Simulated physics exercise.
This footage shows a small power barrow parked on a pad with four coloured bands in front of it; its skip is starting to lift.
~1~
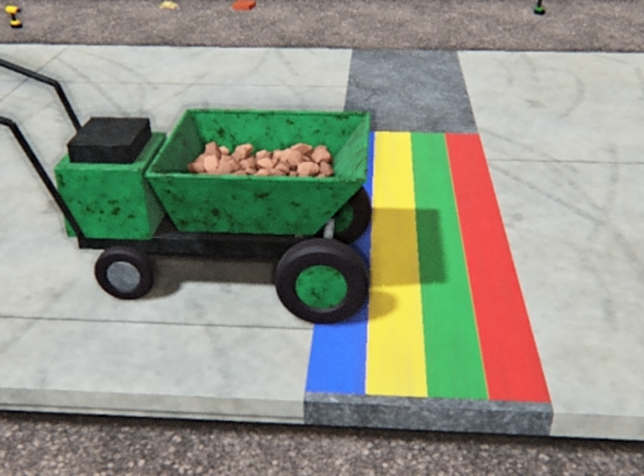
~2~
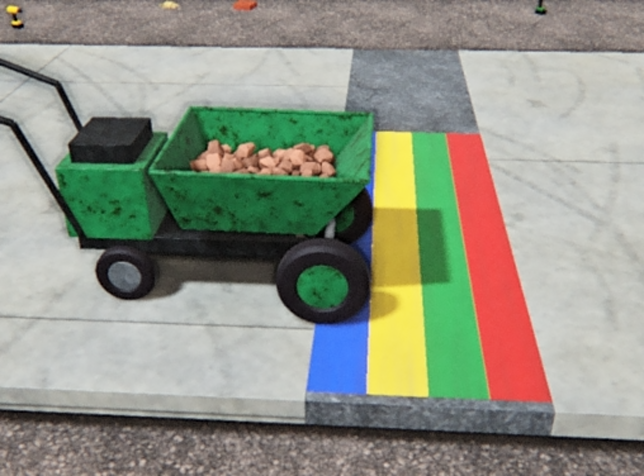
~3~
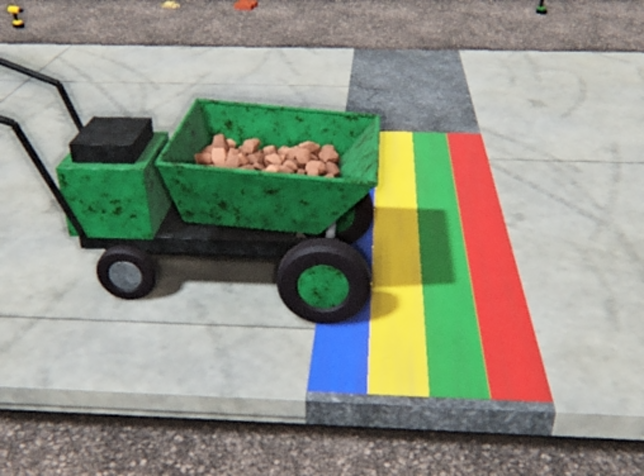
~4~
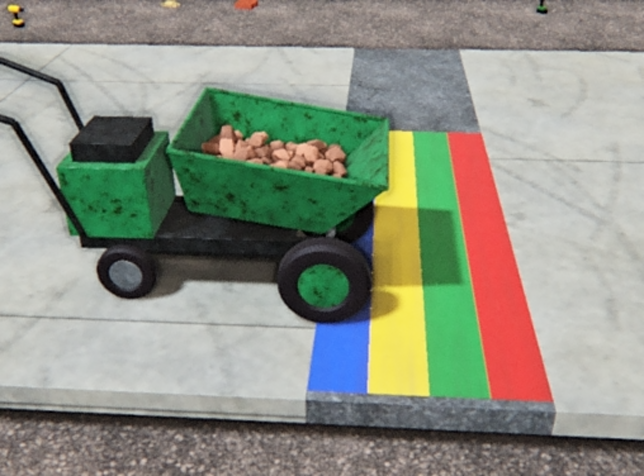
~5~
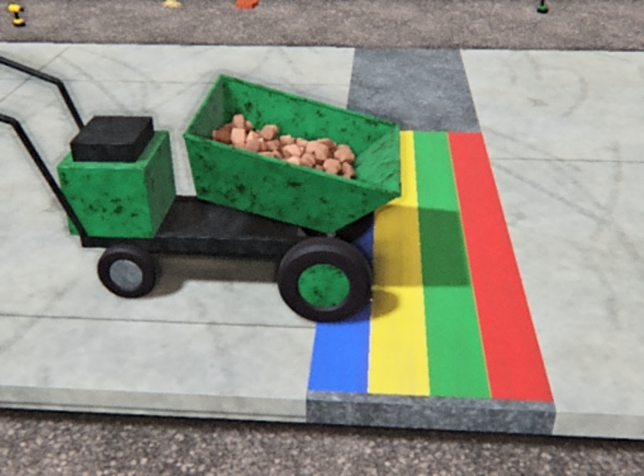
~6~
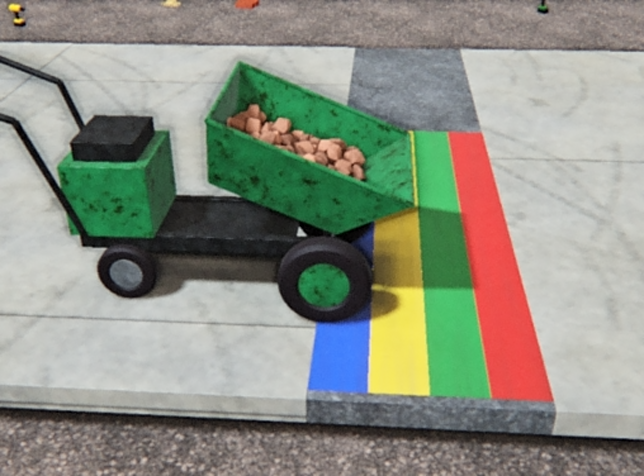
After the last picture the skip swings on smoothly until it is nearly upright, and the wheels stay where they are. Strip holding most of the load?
Red.
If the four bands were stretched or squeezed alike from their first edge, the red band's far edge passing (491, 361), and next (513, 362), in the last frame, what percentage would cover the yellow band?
The first painting gives around 0 per cent, the second around 0 per cent.
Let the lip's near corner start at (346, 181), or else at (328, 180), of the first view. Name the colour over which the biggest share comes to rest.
Going by the pictures, the first try gives the strip in green and the second gives the green strip.
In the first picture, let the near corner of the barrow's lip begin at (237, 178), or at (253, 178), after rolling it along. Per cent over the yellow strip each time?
About 30 % and 40 %.
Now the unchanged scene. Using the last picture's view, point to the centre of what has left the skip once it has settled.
Resting centre, last picture - approx. (492, 278).
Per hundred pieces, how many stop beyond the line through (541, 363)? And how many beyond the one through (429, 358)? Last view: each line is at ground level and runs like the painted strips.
Estimate, first then second: 20 %, 80 %.
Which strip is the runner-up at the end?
The green one.
Soon, skip tipped steeply; all in the skip.
A while on, skip tipped right over; most in the skip; a small part over the green strip; a small part over the red strip.
Towards the end, skip tipped right over; about a quarter in the skip; about a quarter over the green strip; about a third over the red strip; about a quarter off the paint.
Finally, skip tipped right over; a small part in the skip; none over the blue strip; none over the yellow strip; about a quarter over the green strip; about a third over the red strip; about a quarter off the paint.
